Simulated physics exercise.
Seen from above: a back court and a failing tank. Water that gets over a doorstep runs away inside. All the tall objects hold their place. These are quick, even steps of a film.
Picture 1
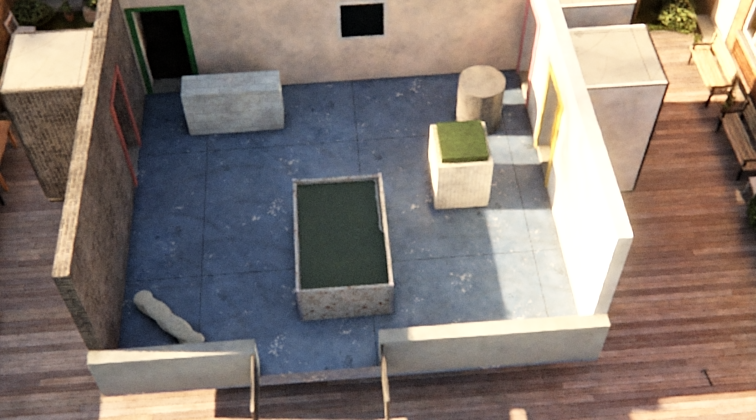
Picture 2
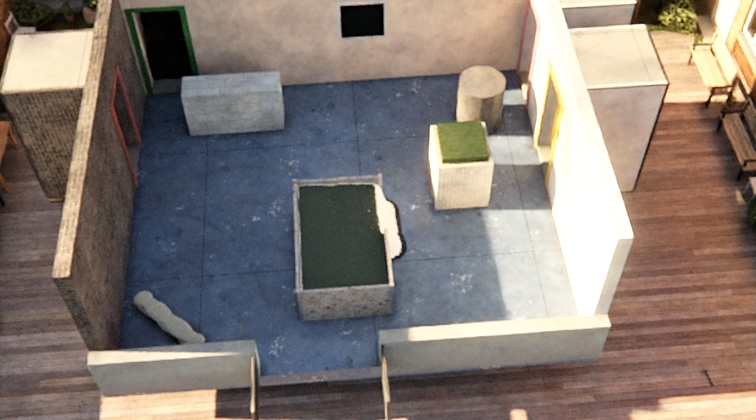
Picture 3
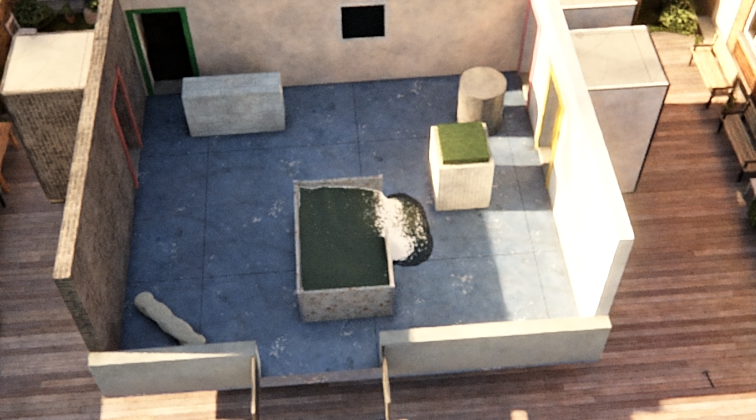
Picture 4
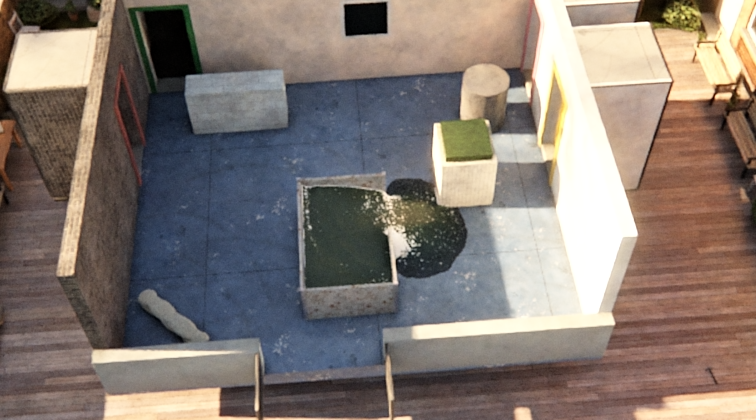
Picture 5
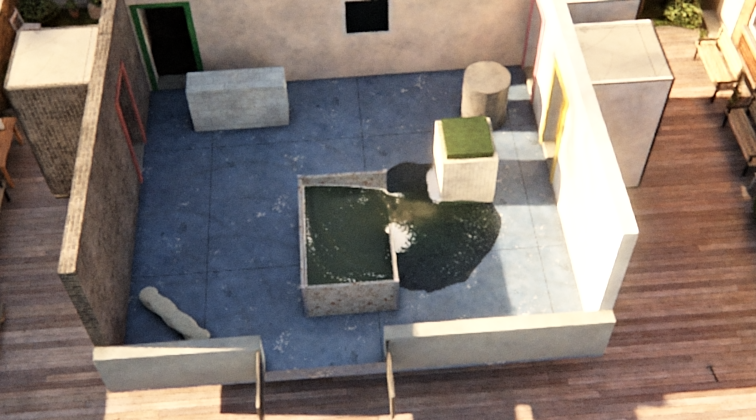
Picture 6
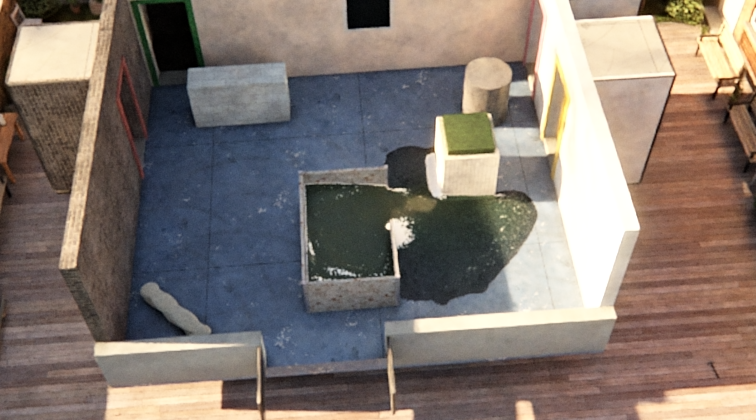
In the video, seen from above, a stone-walled tank of dark green water in a walled courtyard bursts open on its right side, and water pours out, foaming and spreading rightward across the floor around a grass-topped block.
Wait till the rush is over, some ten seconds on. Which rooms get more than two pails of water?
The yellow door admits no more than that; the pink door admits no more than that; the green door admits no more than that; the red door admits no more than that.
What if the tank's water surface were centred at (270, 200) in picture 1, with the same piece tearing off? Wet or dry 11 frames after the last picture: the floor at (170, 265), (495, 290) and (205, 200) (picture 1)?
One after the other: Dry, wet, no water.
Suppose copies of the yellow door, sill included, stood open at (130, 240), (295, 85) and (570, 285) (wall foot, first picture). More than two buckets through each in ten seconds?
In that order: Stays under, stays under, is over.
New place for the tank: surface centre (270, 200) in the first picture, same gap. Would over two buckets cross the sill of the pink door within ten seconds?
In short: Pink goes over.
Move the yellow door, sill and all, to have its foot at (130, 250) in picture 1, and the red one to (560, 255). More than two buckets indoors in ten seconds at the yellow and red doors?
Then: The yellow one takes less, the red one floods.
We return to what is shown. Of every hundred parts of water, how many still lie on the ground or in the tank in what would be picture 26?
Roughly 100 per cent.
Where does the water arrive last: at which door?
It is the one in red.
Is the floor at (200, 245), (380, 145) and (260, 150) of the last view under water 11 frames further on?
In that order: Dry, flooded, dry.
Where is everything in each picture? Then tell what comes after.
In the first picture, the tank at (341, 233) is whole and still.
In the second picture, water pours out at (381, 221) and has run to a hidden place.
In the third picture, water pours out at (382, 224) and has run to (426, 252).
In the fourth picture, the front is at (463, 230), out from the gap at (385, 222).
In the fifth picture, water pours out at (386, 219) and has run to (496, 225).
In the sixth picture, water pours out at (387, 215) and has run to (529, 204).
A moment on, water covers 20 % of the floor; the yellow door wet at the sill, nothing in, the pink door not reached, the green door not reached, the red door not reached.
Next, water covers 35 % of the floor; the yellow door wet at the sill, nothing in, the pink door not reached, the green door not reached, the red door not reached.
Then, water covers 50 % of the floor; the yellow door wet at the sill, nothing in, the pink door wet at the sill, nothing in, the green door not reached, the red door not reached.
Later, water covers 70 % of the floor; the yellow door under two buckets in, the pink door under two buckets in, the green door wet at the sill, nothing in, the red door wet at the sill, nothing in.
In the end, water covers 95 % of the floor; the yellow door under two buckets in, the pink door under two buckets in, the green door wet at the sill, nothing in, the red door wet at the sill, nothing in.
